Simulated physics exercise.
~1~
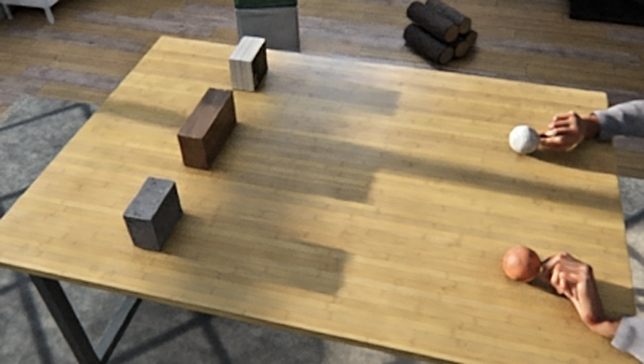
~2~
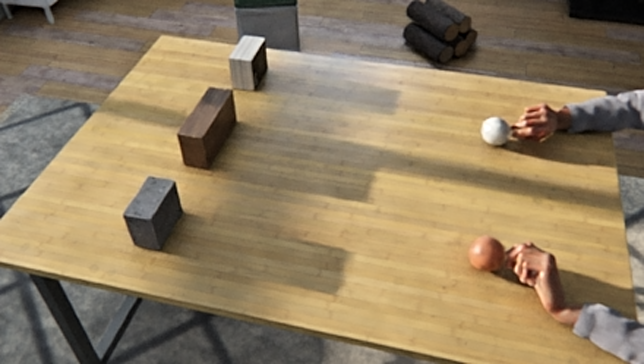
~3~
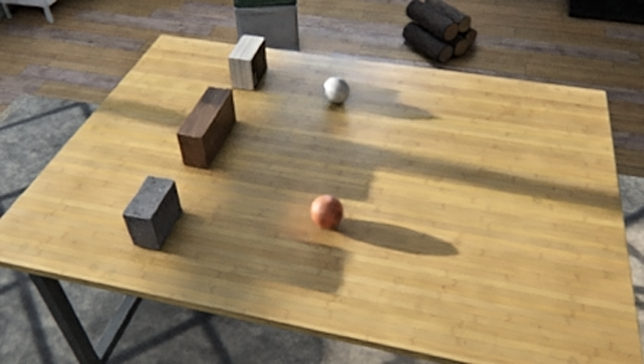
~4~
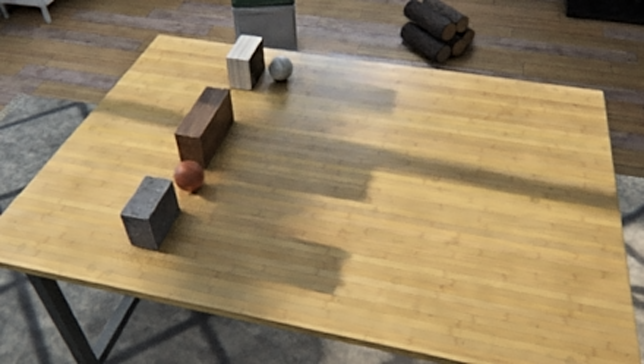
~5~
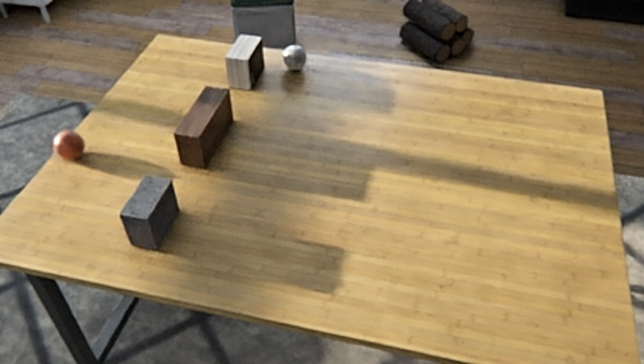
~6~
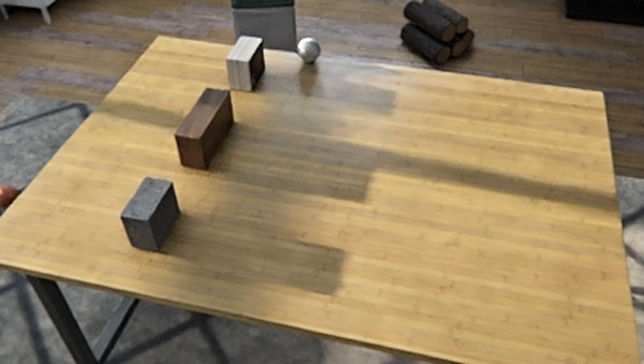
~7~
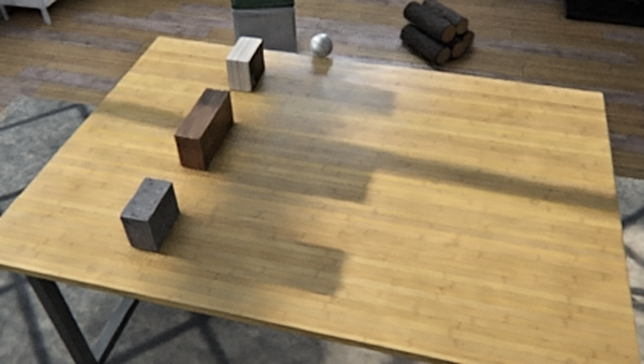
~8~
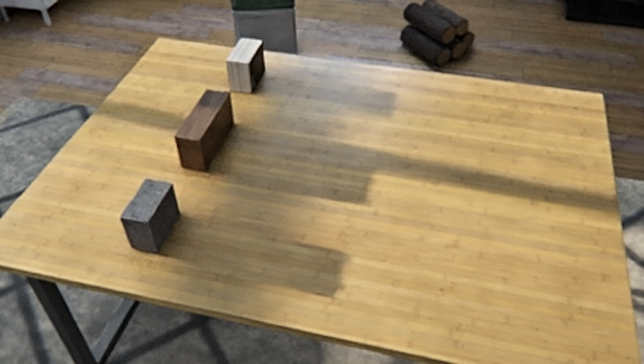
On a wooden table indoors, two hands sent a white ball and an orange ball rolling left toward three blocks; the white one bounced off the far block and drifted out of sight, while the orange one slipped through a gap and dropped off the left edge.
